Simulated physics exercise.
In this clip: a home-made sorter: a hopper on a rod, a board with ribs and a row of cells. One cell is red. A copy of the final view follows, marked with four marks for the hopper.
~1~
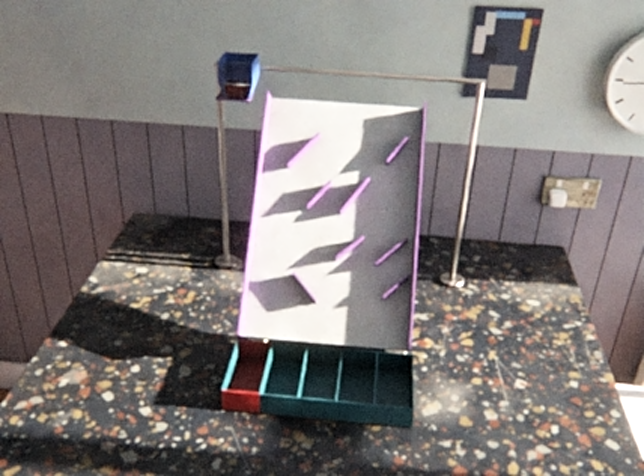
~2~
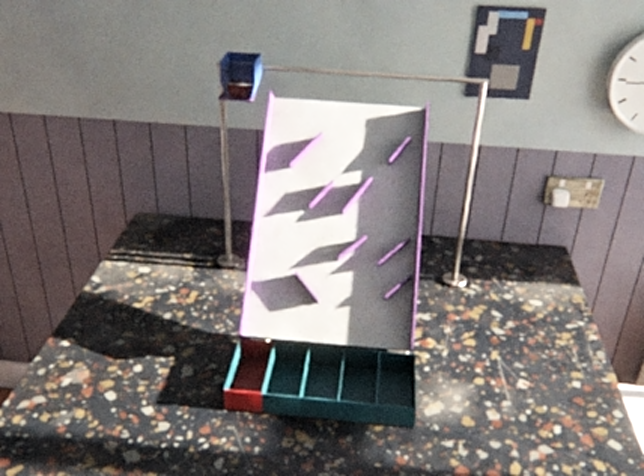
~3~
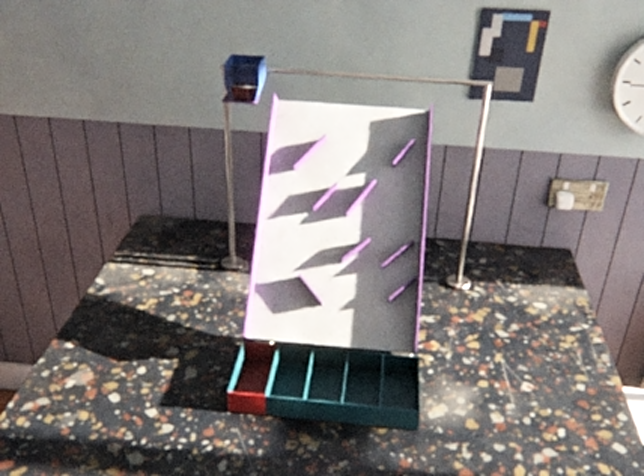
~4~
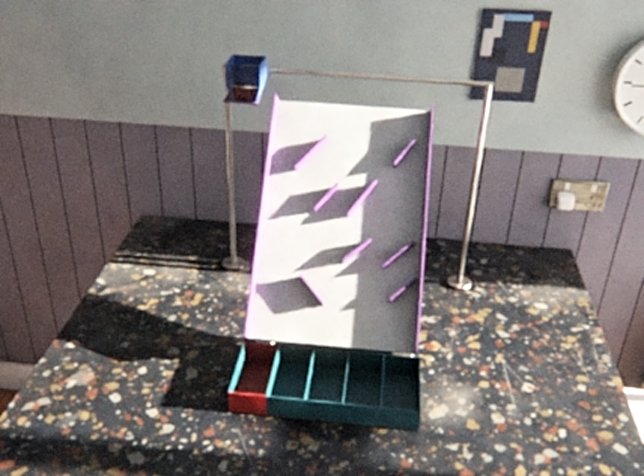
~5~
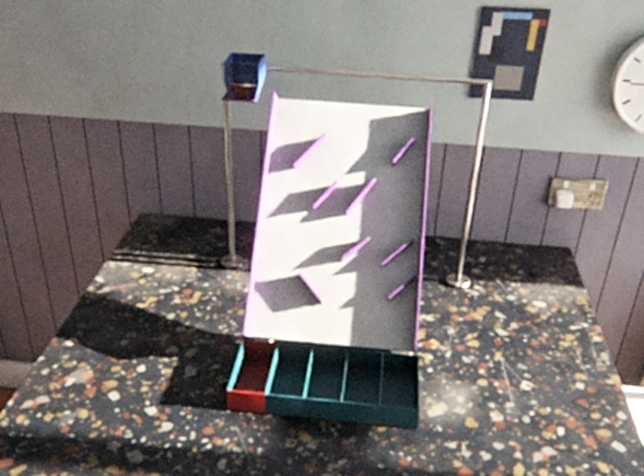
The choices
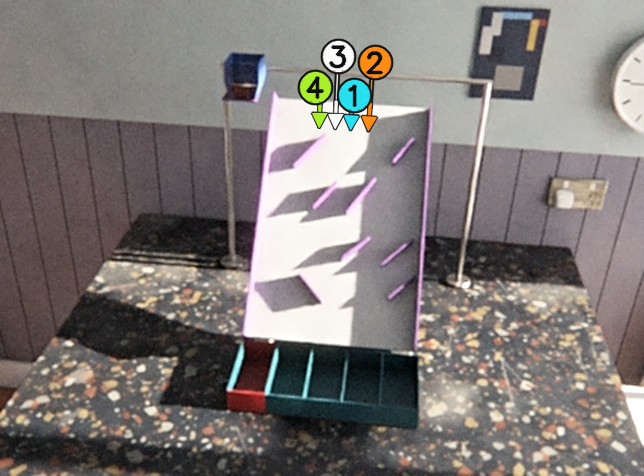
A white board with purple edges and slanted purple ribs leans on a dark speckled tabletop, seen from the front and slightly above, against a grey-blue wall with dark panelling below. A blue hopper sits on a metal rod frame at upper left, and a row of five cells, the leftmost red and the others teal, lies at the board's foot. Nothing on the table moves; only the camera drifts very slightly.
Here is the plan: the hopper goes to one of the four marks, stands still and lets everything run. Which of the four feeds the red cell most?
4 works best here.
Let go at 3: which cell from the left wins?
The first.
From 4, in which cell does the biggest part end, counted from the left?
The first from the left.
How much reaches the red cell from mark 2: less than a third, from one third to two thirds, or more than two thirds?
Mark 2 gives less than a third.
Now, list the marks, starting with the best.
Best to worst: 4, 3, 1, 2.
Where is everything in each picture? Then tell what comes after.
Hopper at (238, 87), kidney beans, door shut, in the first picture.
Ribs (290, 164) to (322, 132), (389, 161) to (410, 137), (309, 205) to (333, 181), in the second picture.
Ribs (347, 213) to (375, 179), (341, 260) to (370, 238), (382, 266) to (414, 240), in the third picture.
Ribs (300, 274) to (323, 304), (390, 300) to (417, 277), in the fourth picture.
Red cell at (246, 400), number 1 of 5 from the left, in the fifth picture.
On the marked copy, mark 1 meets the board at (350, 124); mark 2 meets the board at (368, 125); mark 3 meets the board at (335, 123); mark 4 meets the board at (319, 122).
With 1, about a third in the red cell, about half in other cells, a stray few outside the box.
With 2, a small part in the red cell, most in other cells.
With 3, about half in the red cell, about a third in other cells.
With 4, most in the red cell, a small part in other cells, a small part outside the box.
